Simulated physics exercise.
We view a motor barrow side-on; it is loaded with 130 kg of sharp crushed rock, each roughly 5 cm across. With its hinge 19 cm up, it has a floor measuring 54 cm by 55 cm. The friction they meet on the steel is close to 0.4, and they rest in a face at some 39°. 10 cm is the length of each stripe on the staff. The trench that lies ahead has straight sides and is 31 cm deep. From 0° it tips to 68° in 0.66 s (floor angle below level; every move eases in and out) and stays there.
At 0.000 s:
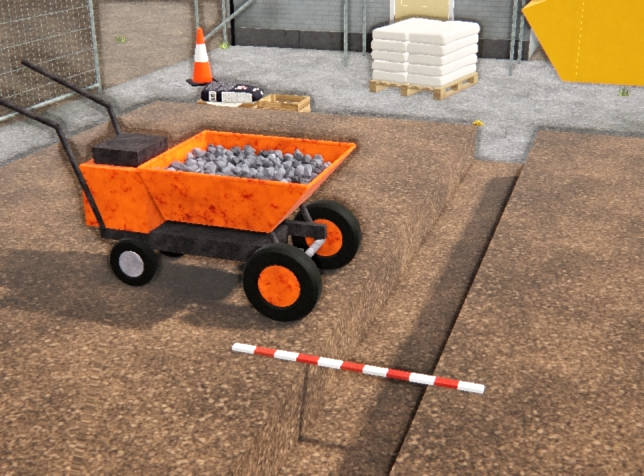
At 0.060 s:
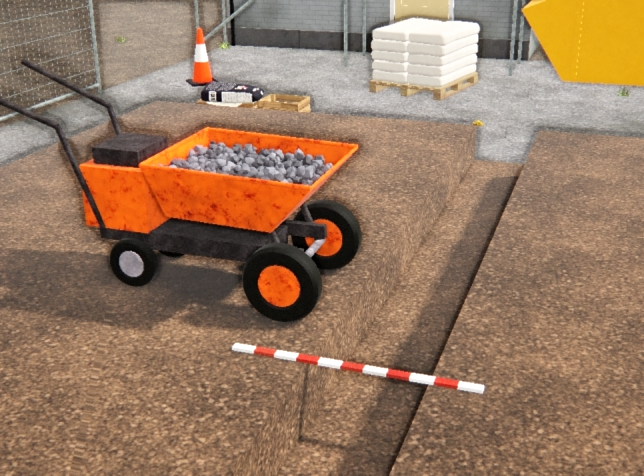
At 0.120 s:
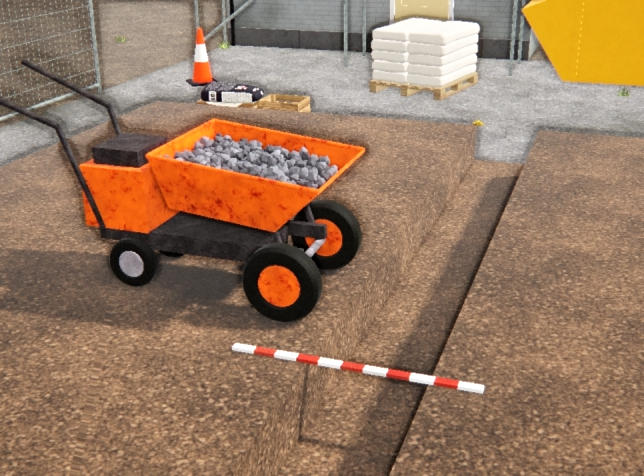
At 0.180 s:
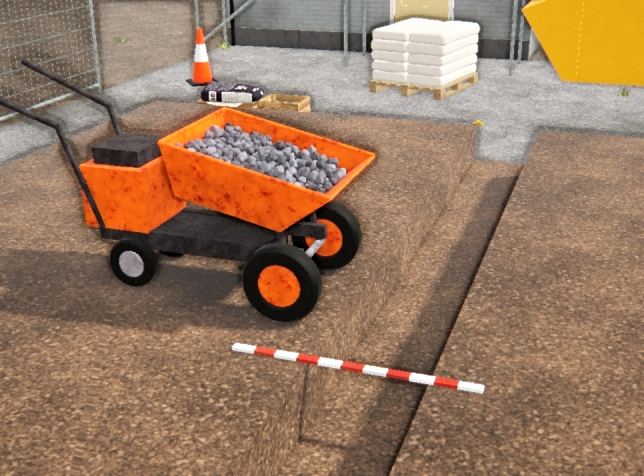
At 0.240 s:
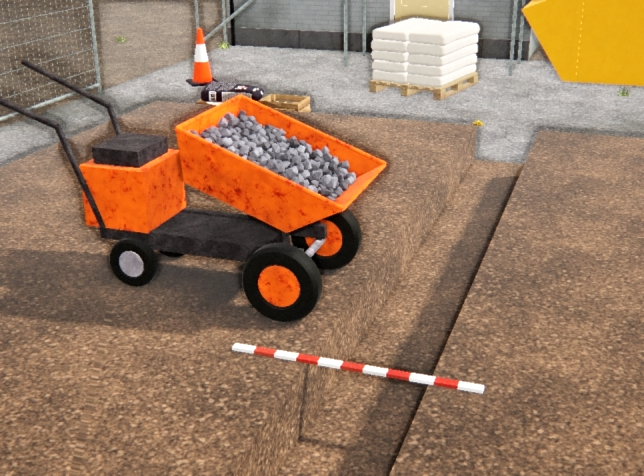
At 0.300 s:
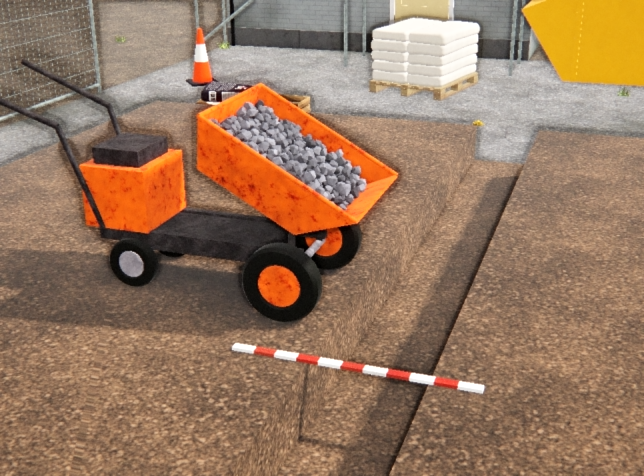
An orange skip full of grey stones tilts steadily down to the right on its barrow.
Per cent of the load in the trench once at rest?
About 61 %.
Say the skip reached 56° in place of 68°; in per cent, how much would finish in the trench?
Expect roughly 30 per cent.
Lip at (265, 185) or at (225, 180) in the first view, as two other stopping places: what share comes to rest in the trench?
Estimates: 90 % then 85 %.
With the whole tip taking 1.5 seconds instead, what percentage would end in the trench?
Roughly 80% would finish there.
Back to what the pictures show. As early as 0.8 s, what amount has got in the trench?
I'd put it near 20 per cent.
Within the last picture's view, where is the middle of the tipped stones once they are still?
I'd put it close to (443, 350).
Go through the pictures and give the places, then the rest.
In the first picture, lip at (308, 187), floor tilted 0°, highest stones at (243, 158).
In the second picture, the skip is at 2°, its lip at (311, 189); the top of the load is at (237, 154); the stones move at 0.4 m/s on average.
In the third picture, the skip is at 6°, its lip at (319, 192); the top of the load is at (226, 145); the stones move at 0.8 m/s on average.
In the fourth picture, lip at (330, 199), floor tilted 12°, highest stones at (226, 135); the stones move at 1.1 m/s on average.
In the fifth picture, the skip is at 20°, its lip at (343, 209); the top of the load is at (237, 122); the stones move at 1.3 m/s on average.
In the sixth picture, lip at (357, 222), floor tilted 29°, highest stones at (254, 111); the stones move at 1.4 m/s on average.
After 0.5 s the floor is at 58°; 100 % in the skip; the foremost stones are at (382, 239).
After 0.8 s the floor is at 68°; 76 % in the skip, 20 % in the trench, 4 % past the trench; the foremost stones are at (472, 321).
After 1.1 s the floor is at 68°; 28 % in the skip, 38 % in the trench, 34 % past the trench; the foremost stones are at (610, 347).
After 3.1 s the floor is at 68°; 5 % in the skip, 61 % in the trench, 33 % past the trench; the foremost stones are past the picture's edge.
